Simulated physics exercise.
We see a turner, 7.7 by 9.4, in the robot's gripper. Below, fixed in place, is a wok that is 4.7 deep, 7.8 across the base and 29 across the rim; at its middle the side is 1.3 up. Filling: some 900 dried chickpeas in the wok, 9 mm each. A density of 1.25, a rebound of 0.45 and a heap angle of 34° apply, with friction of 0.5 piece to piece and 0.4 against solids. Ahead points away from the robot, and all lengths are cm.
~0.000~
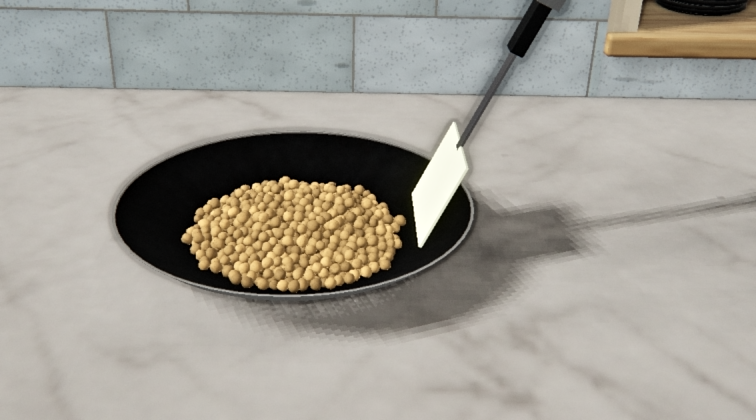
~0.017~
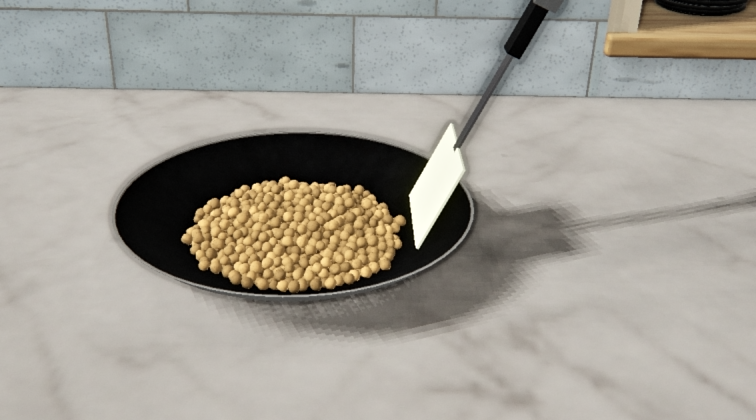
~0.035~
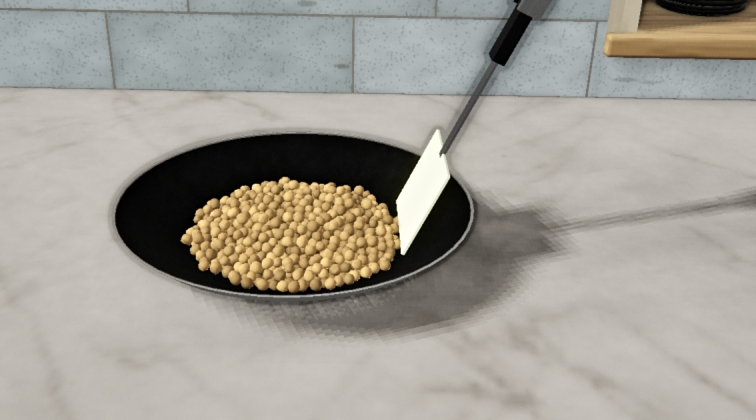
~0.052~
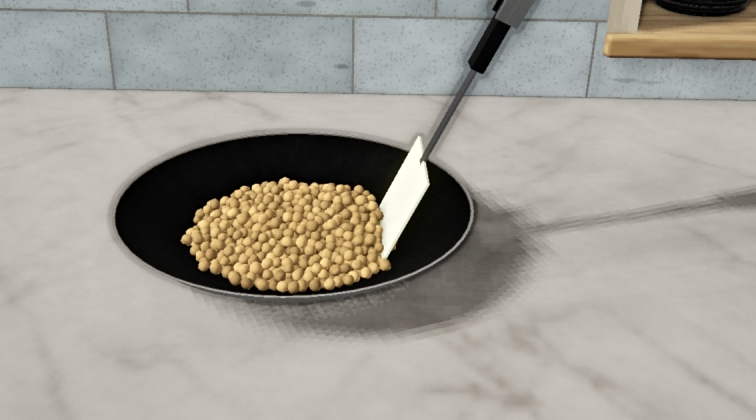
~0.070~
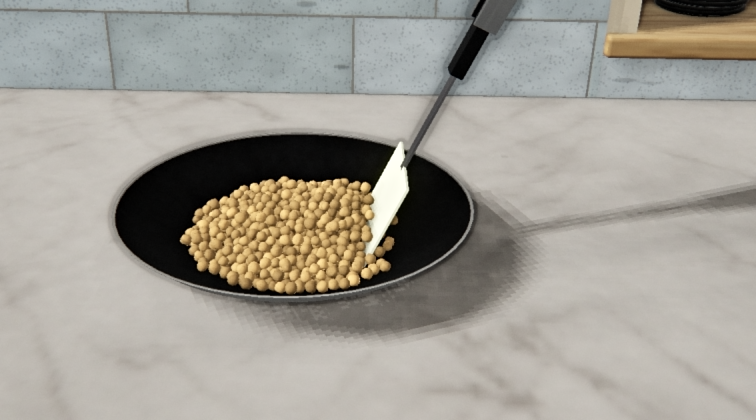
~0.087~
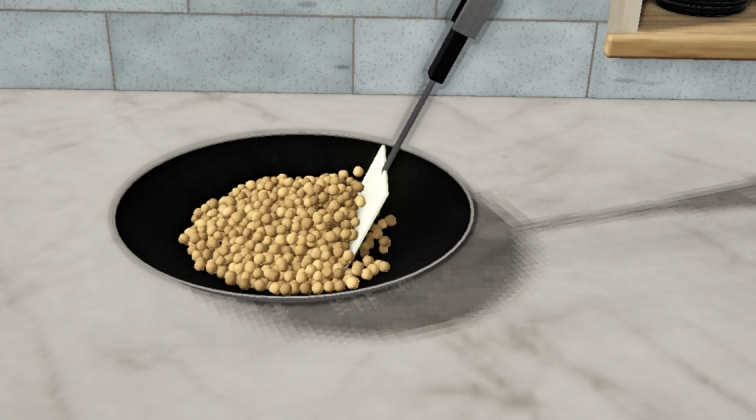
A pale turner moved left through a black wok of chickpeas on a marble counter, reaching the pile's right edge and pushing into it, while a few chickpeas ended up behind the blade.
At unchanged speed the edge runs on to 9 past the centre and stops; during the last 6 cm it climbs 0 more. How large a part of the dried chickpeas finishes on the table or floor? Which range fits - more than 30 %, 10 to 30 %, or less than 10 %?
The range that fits is more than 30 %.
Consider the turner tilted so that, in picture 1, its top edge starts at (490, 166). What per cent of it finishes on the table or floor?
Around 30 percent ends up on the table or floor.
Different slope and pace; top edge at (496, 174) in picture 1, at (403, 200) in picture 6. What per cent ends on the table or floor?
Around 40 per cent finishes there.
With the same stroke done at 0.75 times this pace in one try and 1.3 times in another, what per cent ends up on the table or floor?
The two tries give roughly 30 and 50 in a hundred.
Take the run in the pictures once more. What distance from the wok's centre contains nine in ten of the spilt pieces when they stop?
I'd estimate close to 40 centimetres.
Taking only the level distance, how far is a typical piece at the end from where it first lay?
Roughly 13 cm.
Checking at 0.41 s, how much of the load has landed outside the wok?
It is near 40 percent.
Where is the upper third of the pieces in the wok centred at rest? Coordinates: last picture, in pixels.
It is centred near (175, 210).
After 0.14 s, sloping 65°, highest piece 9 above the table; 900 in the wok.
After 0.19 s, sloping 65°, highest piece 9 above the table; 900 in the wok.
After 0.41 s, sloping 65°, highest piece 6 above the table; 543 in the wok, 345 on the table or floor, 12 on the blade or in flight.
After 1.46 s, sloping 65°, highest piece 5 above the table; 541 in the wok, 359 on the table or floor.
In the end, 541 in the wok, 359 on the table or floor. That is 40 % on the table or floor.
